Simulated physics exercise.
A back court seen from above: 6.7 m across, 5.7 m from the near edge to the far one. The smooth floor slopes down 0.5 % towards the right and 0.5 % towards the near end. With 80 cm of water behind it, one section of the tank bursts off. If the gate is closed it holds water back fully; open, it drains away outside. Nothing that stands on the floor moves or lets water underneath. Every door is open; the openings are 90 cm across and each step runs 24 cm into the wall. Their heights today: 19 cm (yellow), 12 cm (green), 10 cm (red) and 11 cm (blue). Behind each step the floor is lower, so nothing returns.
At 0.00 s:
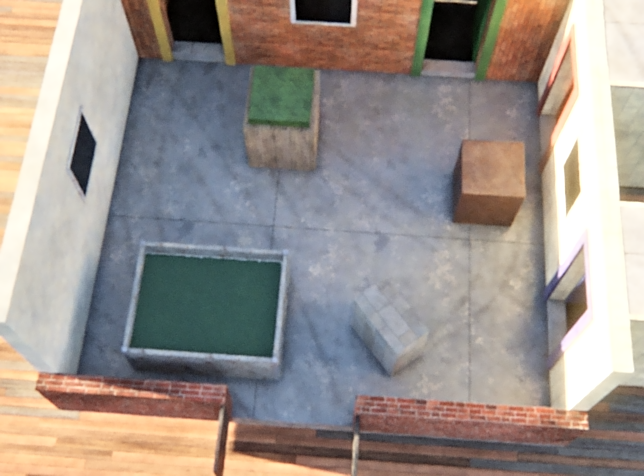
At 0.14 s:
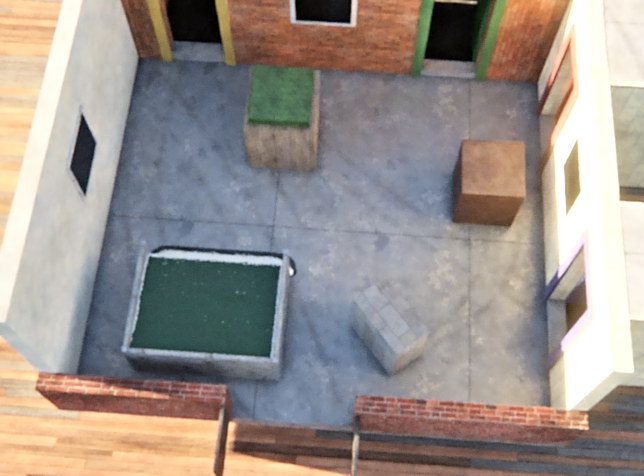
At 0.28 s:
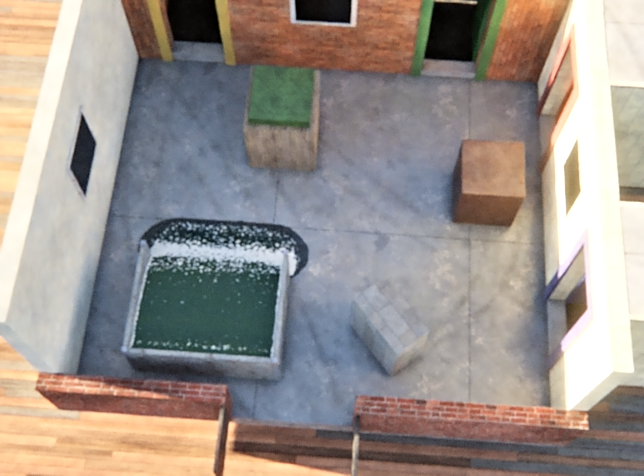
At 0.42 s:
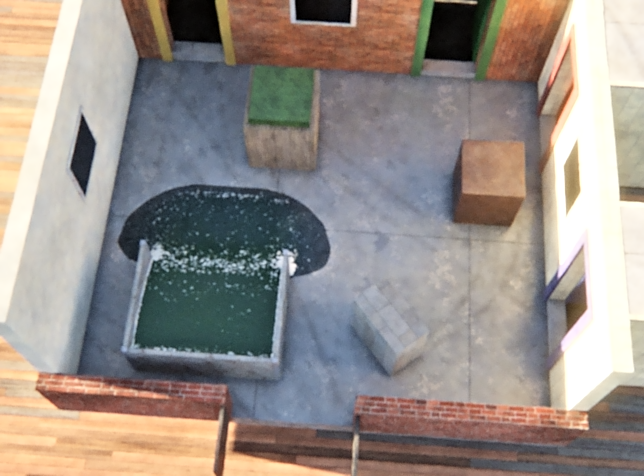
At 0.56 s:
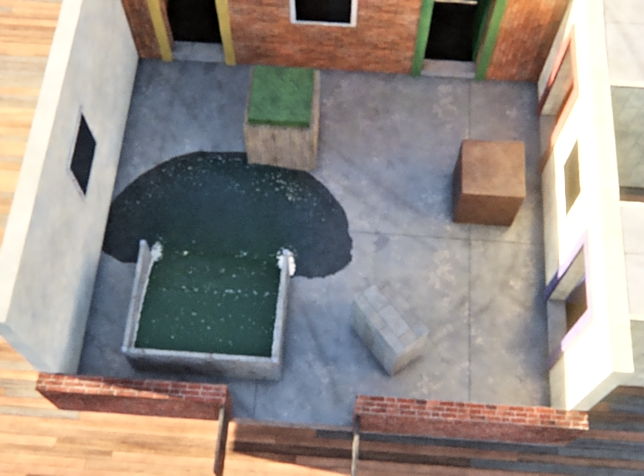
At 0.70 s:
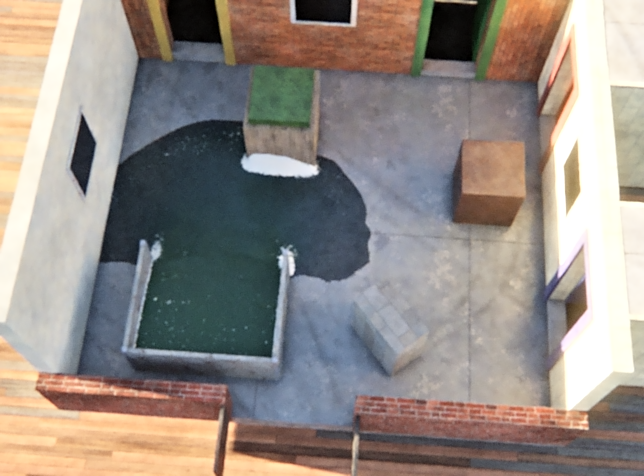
Dark green water bursting from the far side of a tank, spreading across a grey courtyard floor and foaming against a grass-topped block.
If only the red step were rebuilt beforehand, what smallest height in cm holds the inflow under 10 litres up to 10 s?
Close to 16 cm is just enough.
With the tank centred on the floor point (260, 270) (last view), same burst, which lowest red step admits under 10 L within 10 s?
Some 17 cm.
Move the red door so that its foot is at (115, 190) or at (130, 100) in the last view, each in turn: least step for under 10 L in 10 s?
About 11.0 and 30 cm.
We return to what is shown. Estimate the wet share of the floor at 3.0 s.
About 65 per cent.
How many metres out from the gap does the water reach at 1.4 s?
About 4.2 m.
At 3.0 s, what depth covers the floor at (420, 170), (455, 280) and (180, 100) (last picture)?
Roughly 6, 3 and 24 cm, in turn.
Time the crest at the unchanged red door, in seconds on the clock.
At about 5.5 s.
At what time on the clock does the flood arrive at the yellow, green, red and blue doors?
Arrival: Yellow 1.0 s, green 1.8 s, red 2.2 s, blue 3.6 s.
After 1.4 s water covers 40 % of the floor, deepest (42 cm) near (254, 174); it has not reached the red door.
After 3.0 s water covers 65 % of the floor, deepest (28 cm) near (146, 137); 9 cm at the red door, 4 litres in over its 10 cm step.
After 10.0 s water covers 100 % of the floor, deepest (12 cm) near (537, 422); 8 cm at the red door, 73 litres in over its 10 cm step.
At the red door as built, the water arrived by 2.3 s and peaked near 19 cm at 5.4 s.
Run again over the same 10 s with other heights there, 24 litres in over 13.5 cm, 3 litres over 18 cm. The limit of 10 litres is kept from about 16 cm up.
